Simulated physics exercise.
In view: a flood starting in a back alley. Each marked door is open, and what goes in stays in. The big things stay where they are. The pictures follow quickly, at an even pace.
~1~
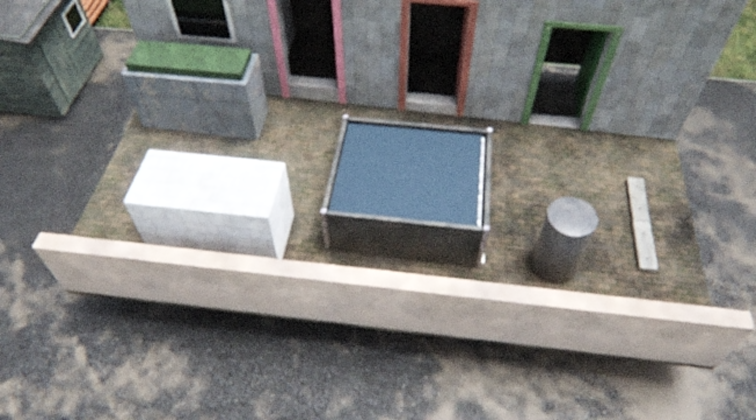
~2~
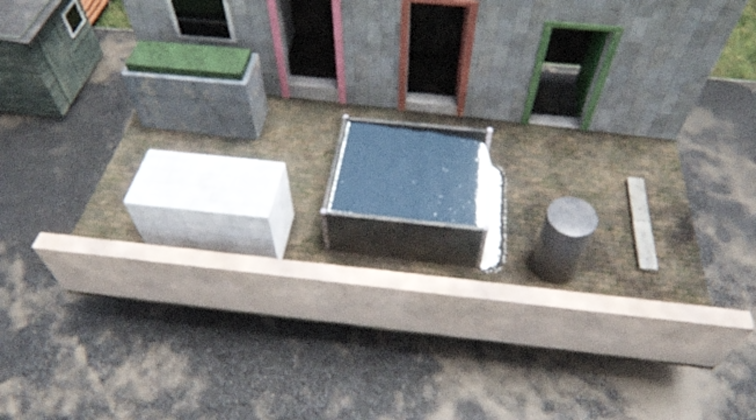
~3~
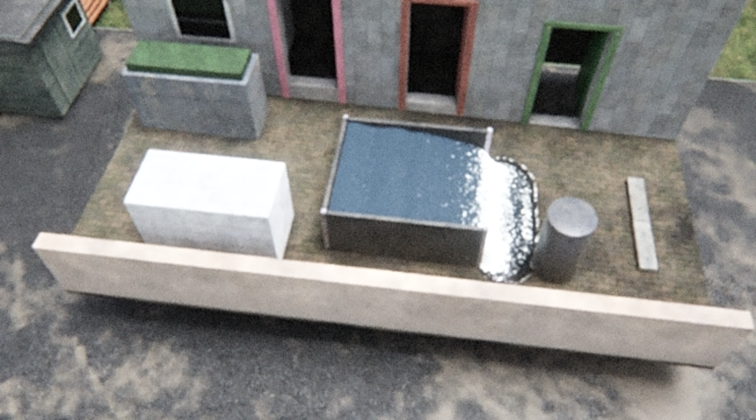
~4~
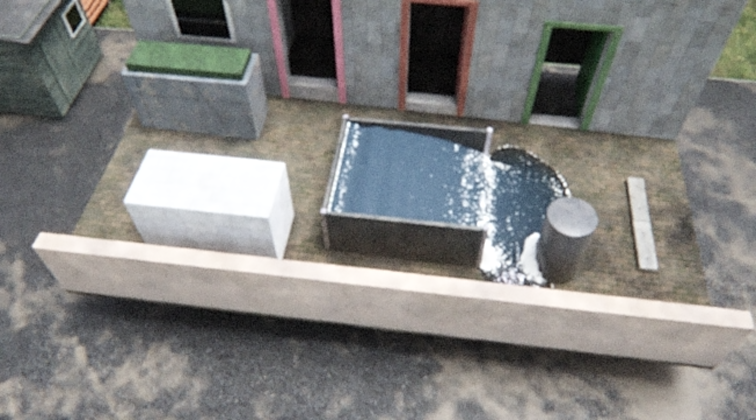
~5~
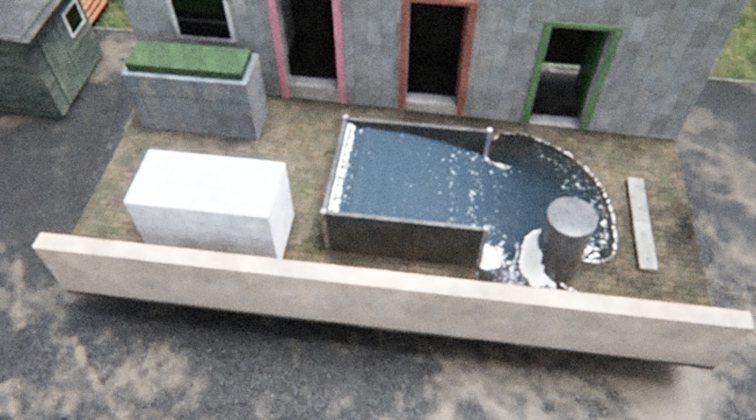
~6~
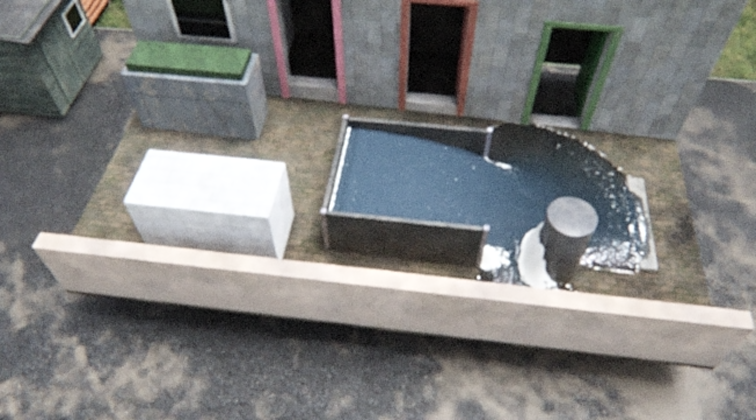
Water pours from the right side of a tank and spreads right around a grey cylinder.
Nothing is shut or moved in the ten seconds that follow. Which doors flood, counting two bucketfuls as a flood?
The red door admits no more than that; the green door lets in a lot; the pink door admits no more than that.
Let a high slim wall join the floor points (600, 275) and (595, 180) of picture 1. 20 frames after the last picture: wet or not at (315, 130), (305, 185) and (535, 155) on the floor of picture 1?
One after the other: Free of water, clear, awash.
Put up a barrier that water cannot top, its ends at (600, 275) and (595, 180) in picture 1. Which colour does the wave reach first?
I say the green-painted one.
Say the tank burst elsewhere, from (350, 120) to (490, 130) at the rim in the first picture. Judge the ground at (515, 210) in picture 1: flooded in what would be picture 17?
At that place: Clear.
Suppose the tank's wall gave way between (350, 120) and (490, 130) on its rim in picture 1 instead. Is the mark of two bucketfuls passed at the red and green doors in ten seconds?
Then: The red one floods; the green one floods.
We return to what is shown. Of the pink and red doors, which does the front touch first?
The red-painted one.
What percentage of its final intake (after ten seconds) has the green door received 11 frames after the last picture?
I make it 50 per cent.
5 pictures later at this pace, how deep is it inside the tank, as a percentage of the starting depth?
I make it 46 per cent.
A moment on, water covers 40 % of the floor; the red door not reached, the green door under two buckets in, the pink door not reached.
Next, water covers 45 % of the floor; the red door not reached, the green door over two buckets in, the pink door not reached.
Then, water covers 50 % of the floor; the red door not reached, the green door over two buckets in, the pink door not reached.
Later, water covers 50 % of the floor; the red door not reached, the green door over two buckets in, the pink door not reached.
In the end, water covers 50 % of the floor; the red door wet at the sill, nothing in, the green door over two buckets in, the pink door not reached.
